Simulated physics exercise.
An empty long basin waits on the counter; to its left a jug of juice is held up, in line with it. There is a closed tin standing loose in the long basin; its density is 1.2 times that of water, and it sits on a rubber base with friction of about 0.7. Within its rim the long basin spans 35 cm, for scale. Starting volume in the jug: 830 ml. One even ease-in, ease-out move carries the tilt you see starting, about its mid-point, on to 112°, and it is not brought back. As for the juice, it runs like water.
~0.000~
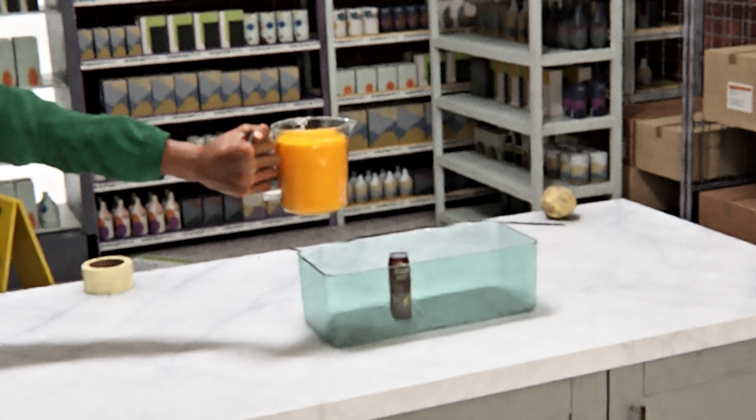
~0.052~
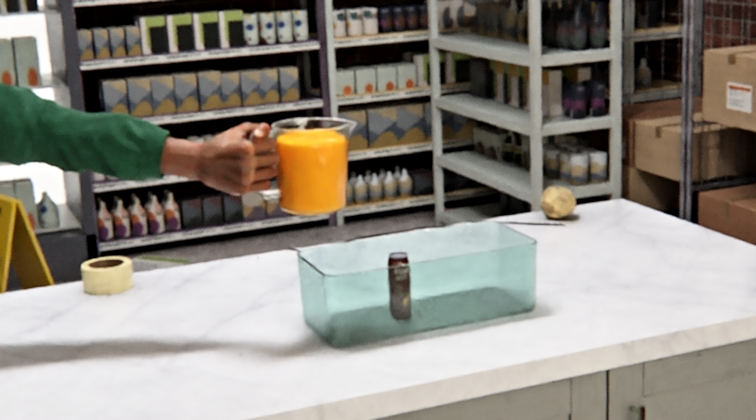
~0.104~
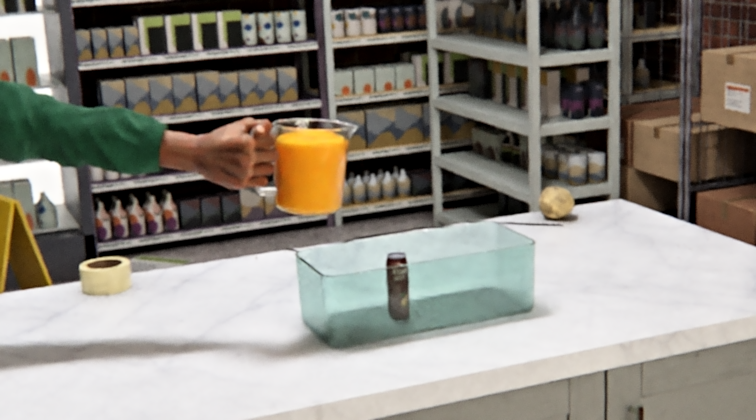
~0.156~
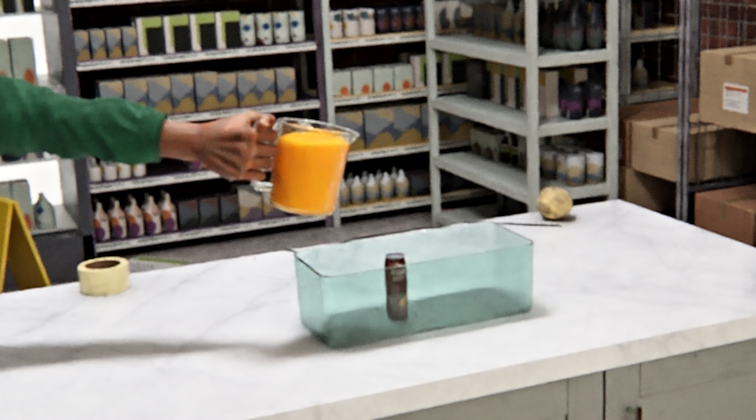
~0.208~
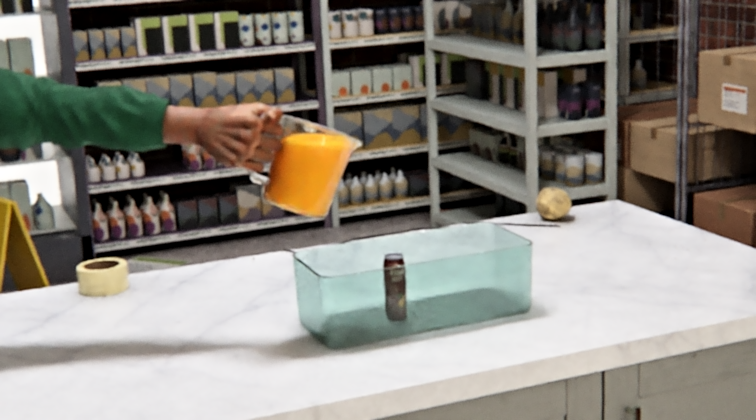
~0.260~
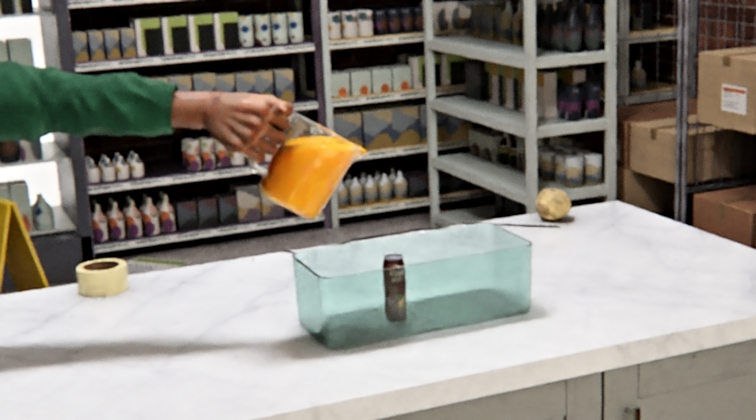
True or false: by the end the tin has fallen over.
True.
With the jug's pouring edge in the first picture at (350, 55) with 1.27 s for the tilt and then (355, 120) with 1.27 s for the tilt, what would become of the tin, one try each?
Trial 1 - tin stays standing; trial 2 - tin stays standing.
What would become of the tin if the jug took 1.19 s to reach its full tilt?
In that case the tin stays vertical.
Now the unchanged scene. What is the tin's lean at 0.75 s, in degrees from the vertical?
Tilt: Around 0°.
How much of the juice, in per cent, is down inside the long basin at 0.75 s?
Roughly 78 per cent.
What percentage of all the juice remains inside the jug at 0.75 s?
Around 9 in a hundred.
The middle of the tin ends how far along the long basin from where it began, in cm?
Some 11.0 cm.
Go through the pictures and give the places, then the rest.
In the first frame, it leans 0°; its right rim is at (356, 120); the juice meets the walls at (275, 141) and (344, 132); the long basin's rim runs from (311, 265) to (517, 232); the tin's top is at (398, 257).
In the second frame, it leans 2°; its right rim is at (356, 122); the juice meets the walls at (275, 141) and (344, 133).
In the third frame, it leans 6°; its right rim is at (357, 126); the juice meets the walls at (276, 139) and (344, 135).
In the fourth frame, it leans 13°; its right rim is at (360, 133); the juice meets the walls at (277, 140) and (347, 137).
In the fifth frame, it leans 23°; its right rim is at (363, 142); the juice meets the walls at (277, 149) and (353, 140).
In the sixth frame, it leans 34°; its right rim is at (365, 154); the juice meets the walls at (270, 164) and (360, 148); 1 per cent is over the edge.
Then, 0.54 s in, the tilt is 99° and 52 per cent is still to pour; the tin stands where it began.
Then, 0.75 s in, the tilt is 112° and 9 per cent is still to pour; the tin stands 1 cm from where it began.
Then, 0.96 s in, the tilt is 112° and 0 per cent is still to pour; the tin leans 38°.
Then, 1.20 s in, the tilt is 112° and 0 per cent is still to pour; the tin lies on its side.
Finally, the tin lies on its side.
